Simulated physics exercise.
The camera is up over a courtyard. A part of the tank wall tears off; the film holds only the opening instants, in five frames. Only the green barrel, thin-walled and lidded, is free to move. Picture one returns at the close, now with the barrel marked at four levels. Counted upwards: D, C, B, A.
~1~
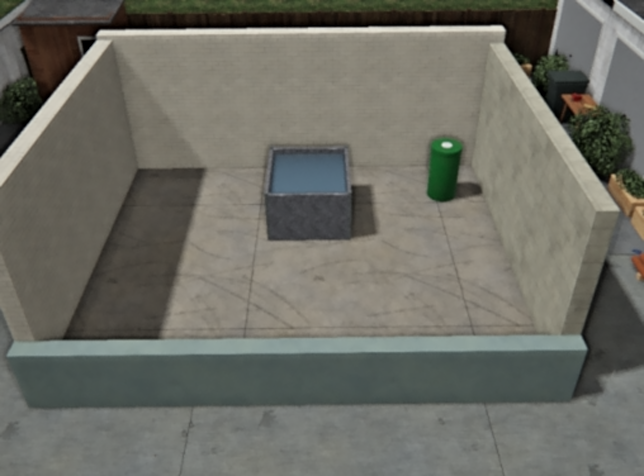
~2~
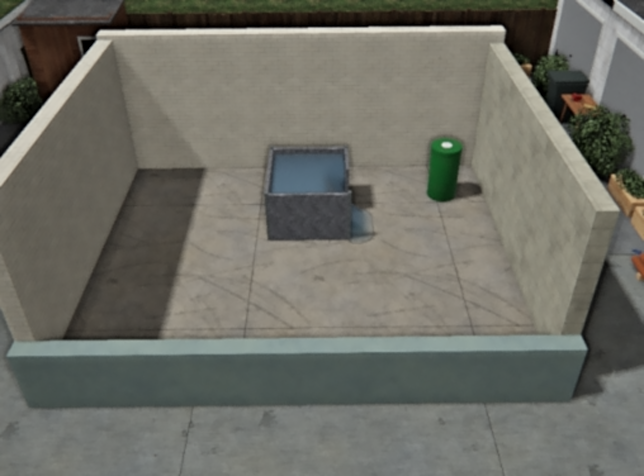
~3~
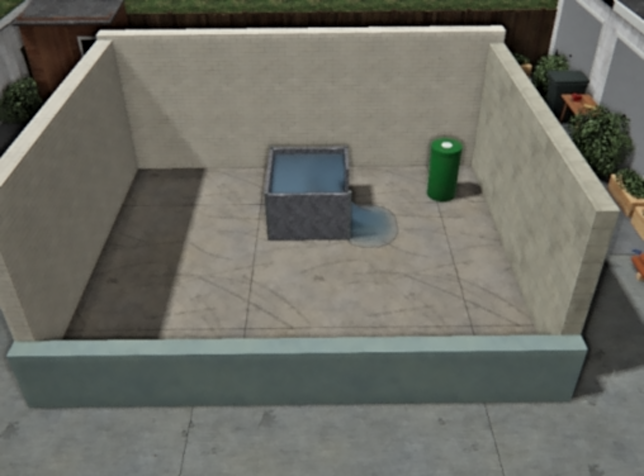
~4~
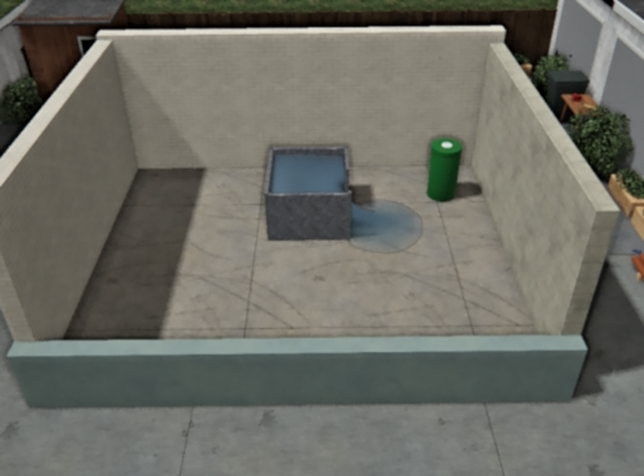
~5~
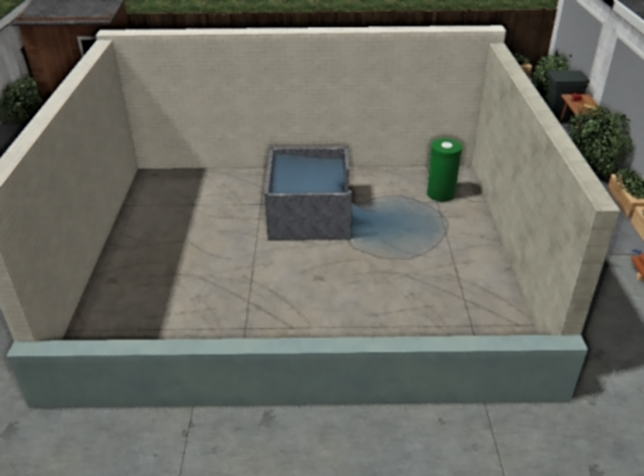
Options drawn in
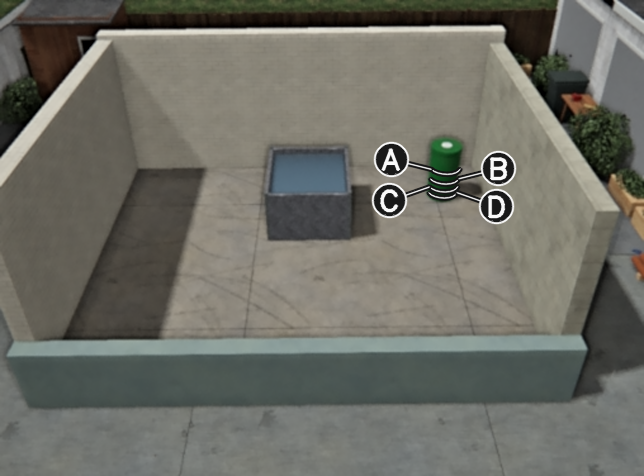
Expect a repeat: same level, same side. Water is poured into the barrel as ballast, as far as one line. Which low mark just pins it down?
I would pick mark C.
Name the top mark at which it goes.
Here it is mark D.
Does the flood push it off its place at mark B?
No, not at all.
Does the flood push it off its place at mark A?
No, not at all.
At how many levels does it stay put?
Three of the four.
On the marked copy, A at (447, 174); B at (446, 184); C at (445, 192); D at (444, 198); from the bottom up D, C, B, A.
With A, it does not move.
With B, it does not move.
With C, it does not move.
With D, it is pushed about twice its own width away.
